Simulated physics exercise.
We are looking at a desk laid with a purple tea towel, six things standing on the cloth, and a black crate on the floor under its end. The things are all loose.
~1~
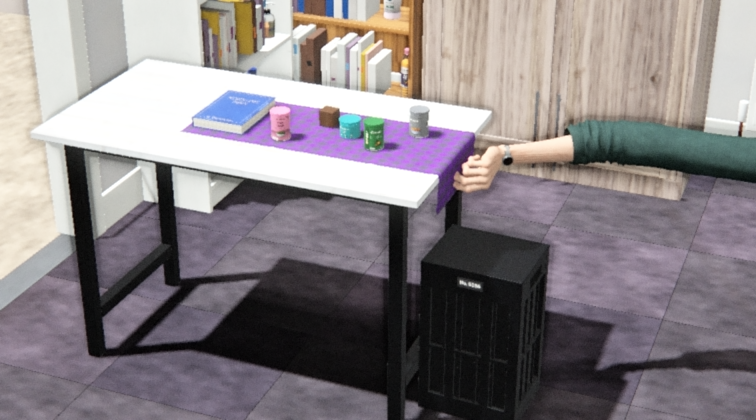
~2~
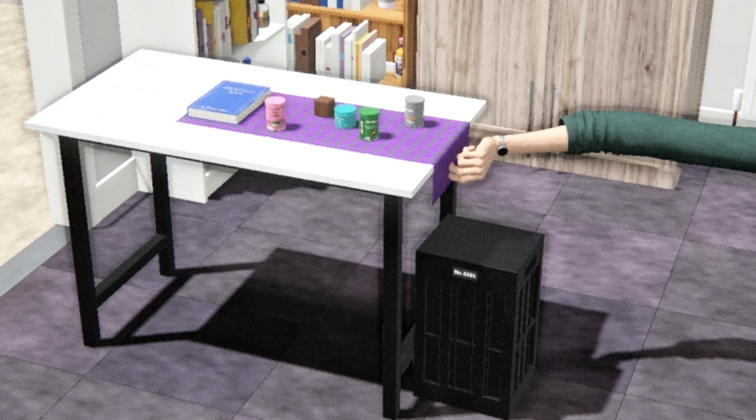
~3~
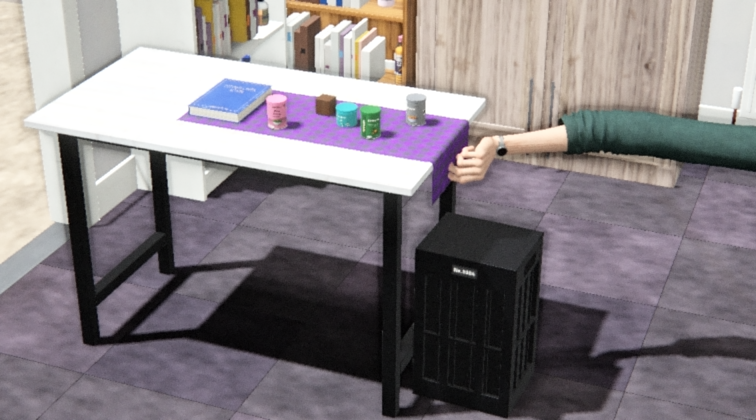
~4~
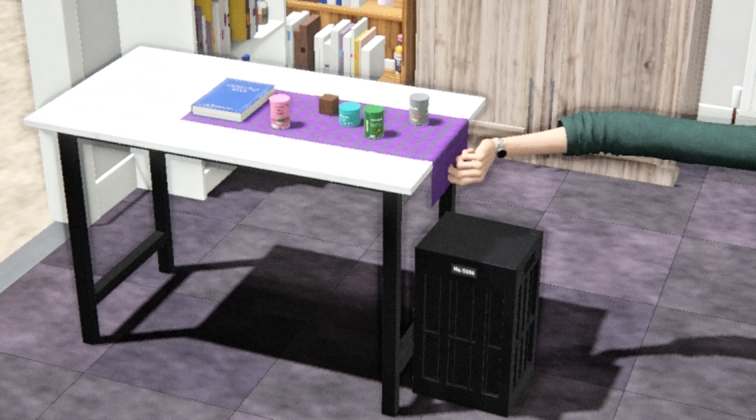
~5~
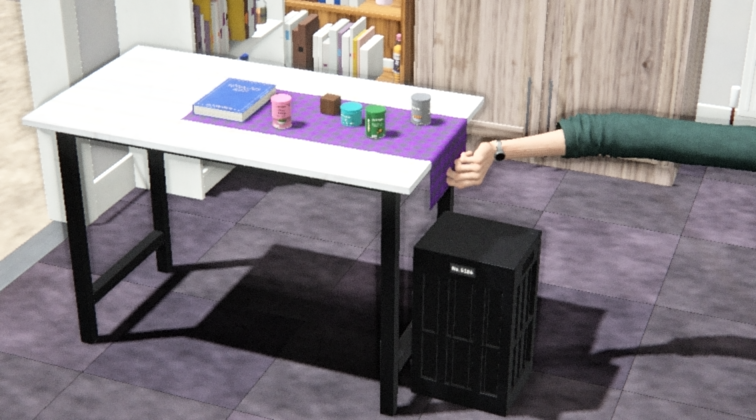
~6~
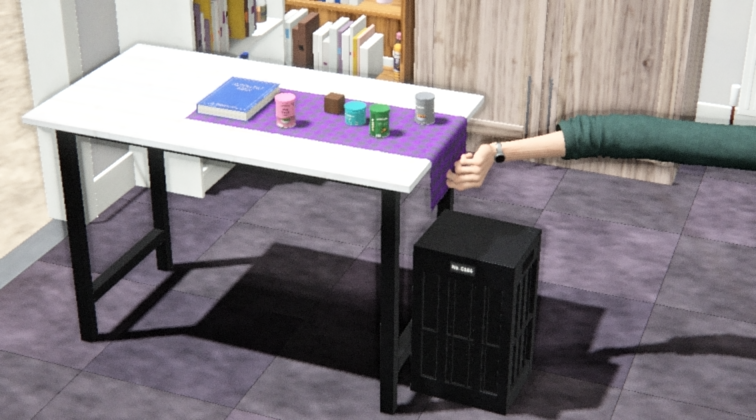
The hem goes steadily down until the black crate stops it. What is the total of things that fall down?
The total comes to one.
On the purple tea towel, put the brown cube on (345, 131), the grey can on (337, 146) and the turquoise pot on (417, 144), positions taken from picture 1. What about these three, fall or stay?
Result - brown cube: Still up; grey can: Still up; turquoise pot: Down.
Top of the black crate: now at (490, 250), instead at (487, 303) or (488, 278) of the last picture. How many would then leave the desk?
For the first height 3, for the second 2.
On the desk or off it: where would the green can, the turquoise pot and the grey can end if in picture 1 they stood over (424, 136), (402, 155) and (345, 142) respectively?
My call: The green can takes a tumble; the turquoise pot takes a tumble; the grey can hangs on.
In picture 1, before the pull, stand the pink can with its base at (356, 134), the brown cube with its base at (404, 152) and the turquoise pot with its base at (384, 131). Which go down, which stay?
Pink can: Still up. Brown cube: Gone off. Turquoise pot: Still up.
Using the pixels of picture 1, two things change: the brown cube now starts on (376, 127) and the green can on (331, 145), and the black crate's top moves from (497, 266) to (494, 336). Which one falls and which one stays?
In the end the brown cube gets dislodged; meanwhile the green can gets dislodged.
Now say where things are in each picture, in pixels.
In the first frame, hem (437, 215); grey can (420, 109); green can (374, 121); turquoise pot (350, 119); brown cube (329, 109); pink can (280, 110); top of the crate (497, 266).
In the second frame, hem (432, 205); grey can (415, 98).
In the third frame, hem (432, 206); green can (371, 109).
In the fourth frame, hem (431, 208); turquoise pot (350, 106); top of the crate (491, 252).
In the fifth frame, hem (429, 211); brown cube (330, 96).
In the sixth frame, hem (431, 213); grey can (425, 95); green can (380, 108); turquoise pot (356, 105); brown cube (334, 95); pink can (285, 97).
Early on, hem on the crate; grey can gone.
Finally, hem on the crate; grey can gone. The answer is one.
